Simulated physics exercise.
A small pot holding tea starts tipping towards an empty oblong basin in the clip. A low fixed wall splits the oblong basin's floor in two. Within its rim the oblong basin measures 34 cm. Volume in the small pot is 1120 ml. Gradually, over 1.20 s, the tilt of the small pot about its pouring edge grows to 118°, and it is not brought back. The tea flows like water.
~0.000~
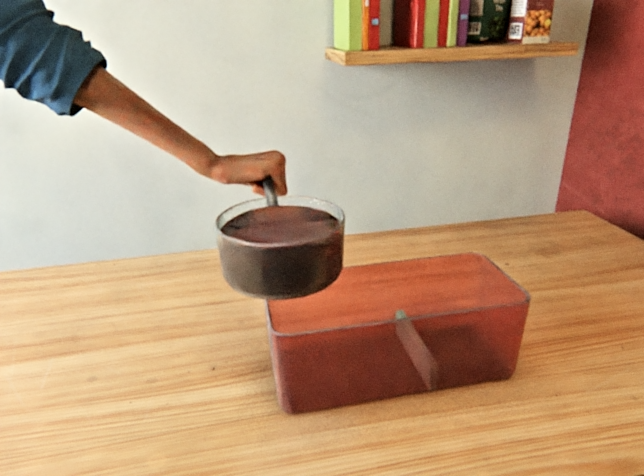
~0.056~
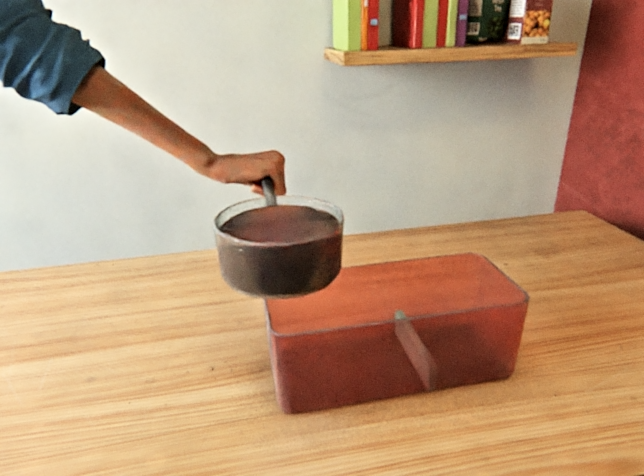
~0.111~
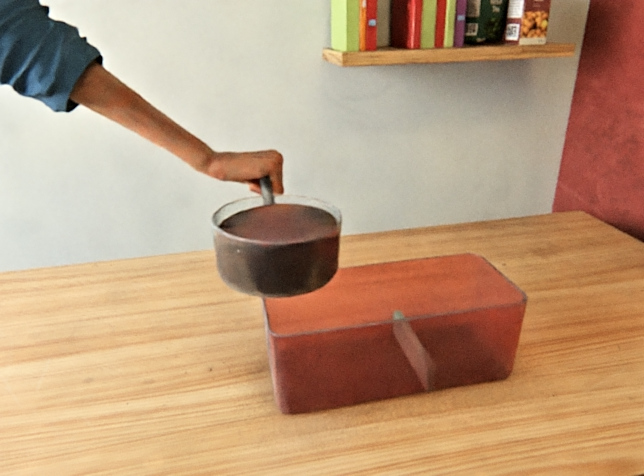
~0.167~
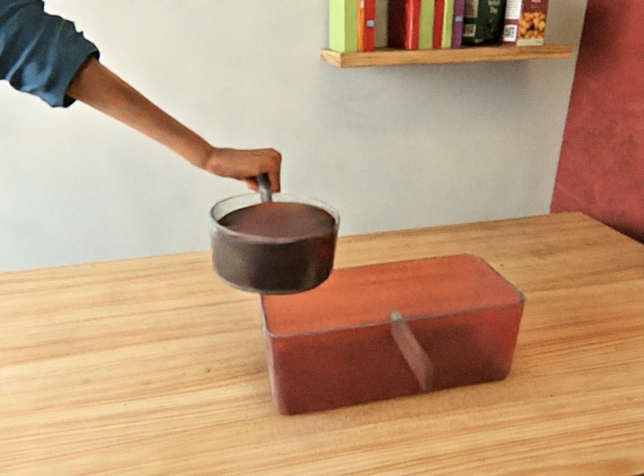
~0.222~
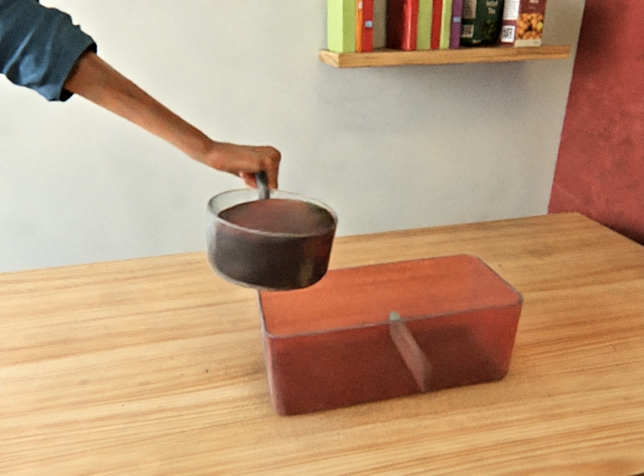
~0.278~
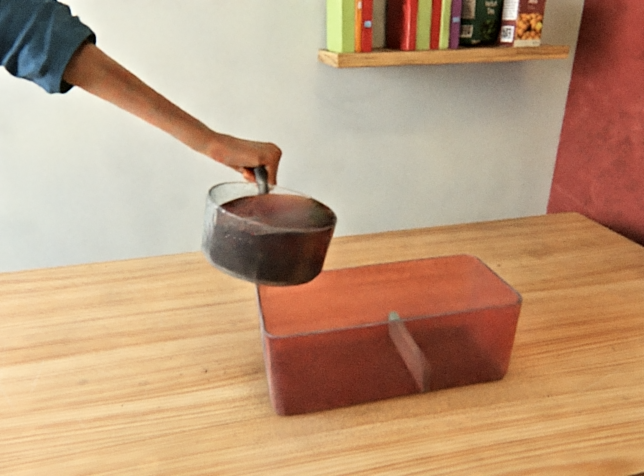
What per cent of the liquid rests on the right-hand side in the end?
60 percent.
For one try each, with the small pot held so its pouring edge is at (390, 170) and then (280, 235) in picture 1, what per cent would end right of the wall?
Respectively 50 and 15 %.
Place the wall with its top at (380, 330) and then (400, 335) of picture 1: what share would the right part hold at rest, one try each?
In order, 95 and 80 per cent.
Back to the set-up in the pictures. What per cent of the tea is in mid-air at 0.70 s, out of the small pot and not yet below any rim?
Near 40 per cent of it all.
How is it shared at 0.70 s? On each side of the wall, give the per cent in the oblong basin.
I'd say some 12 in a hundred on the left and 5 on the right.
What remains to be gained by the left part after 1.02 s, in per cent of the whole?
Near 18 percent, give or take.
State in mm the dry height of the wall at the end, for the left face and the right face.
Left 26 mm, right 2 mm.
By 0.70 s the tilt is 75° and 43 per cent is still to pour, 12 is left of the wall and 5 right of it.
By 1.02 s the tilt is 111° and 4 per cent is still to pour, 22 is left of the wall and 64 right of it.
By 1.34 s the tilt is 118° and 0 per cent is still to pour, 35 is left of the wall and 65 right of it.
By 1.70 s the tilt is 118° and 0 per cent is still to pour, 39 is left of the wall and 61 right of it.
At rest 40 per cent lies left of the wall, 60 right of it and 1 outside.
